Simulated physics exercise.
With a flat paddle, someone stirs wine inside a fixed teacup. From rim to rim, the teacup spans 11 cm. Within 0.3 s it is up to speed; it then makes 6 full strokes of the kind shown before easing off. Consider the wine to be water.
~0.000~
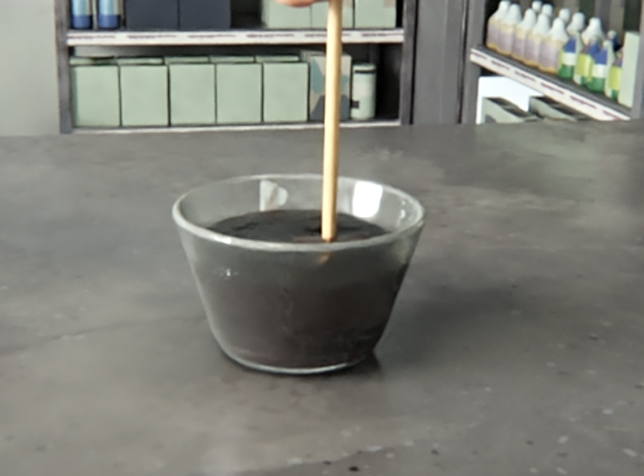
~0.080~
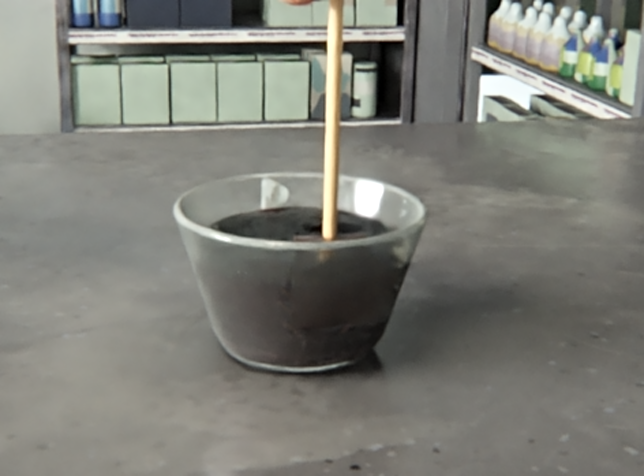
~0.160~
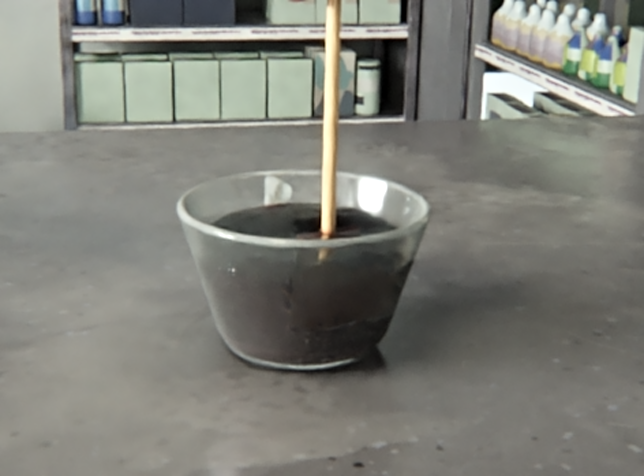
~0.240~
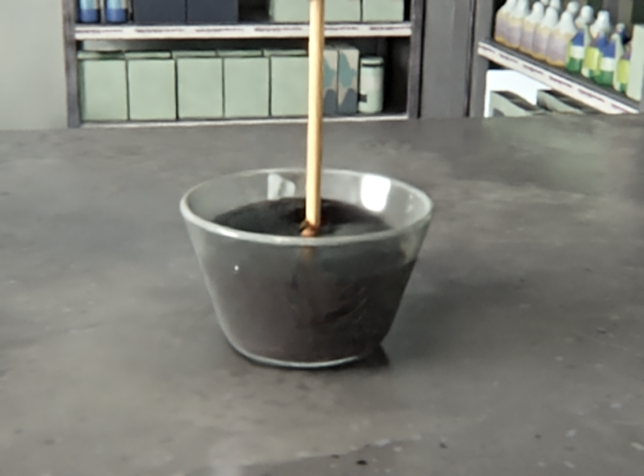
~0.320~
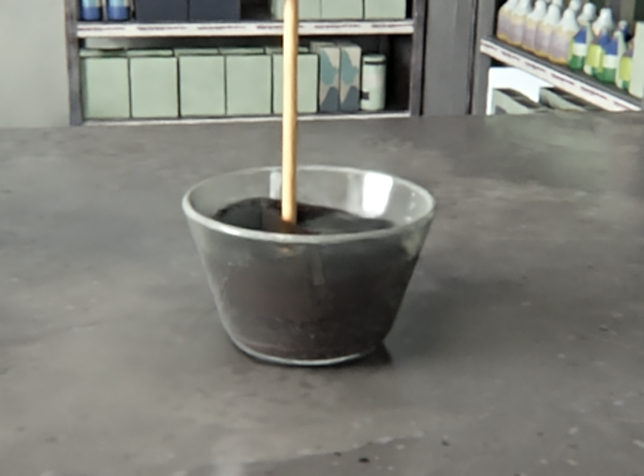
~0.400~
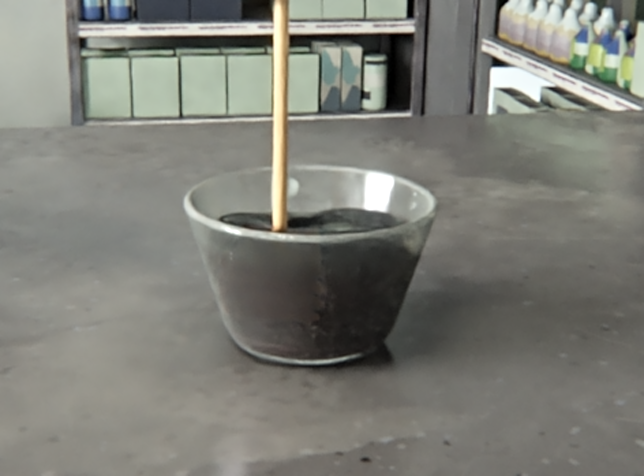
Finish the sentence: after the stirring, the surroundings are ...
The surroundings are dry.
After 1.16 s 0 ml is over the rim.
After 1.93 s 0 ml is over the rim.
After 2.69 s 0 ml is over the rim.
After 3.46 s 0 ml is over the rim.
In the end 0 ml is over the rim.
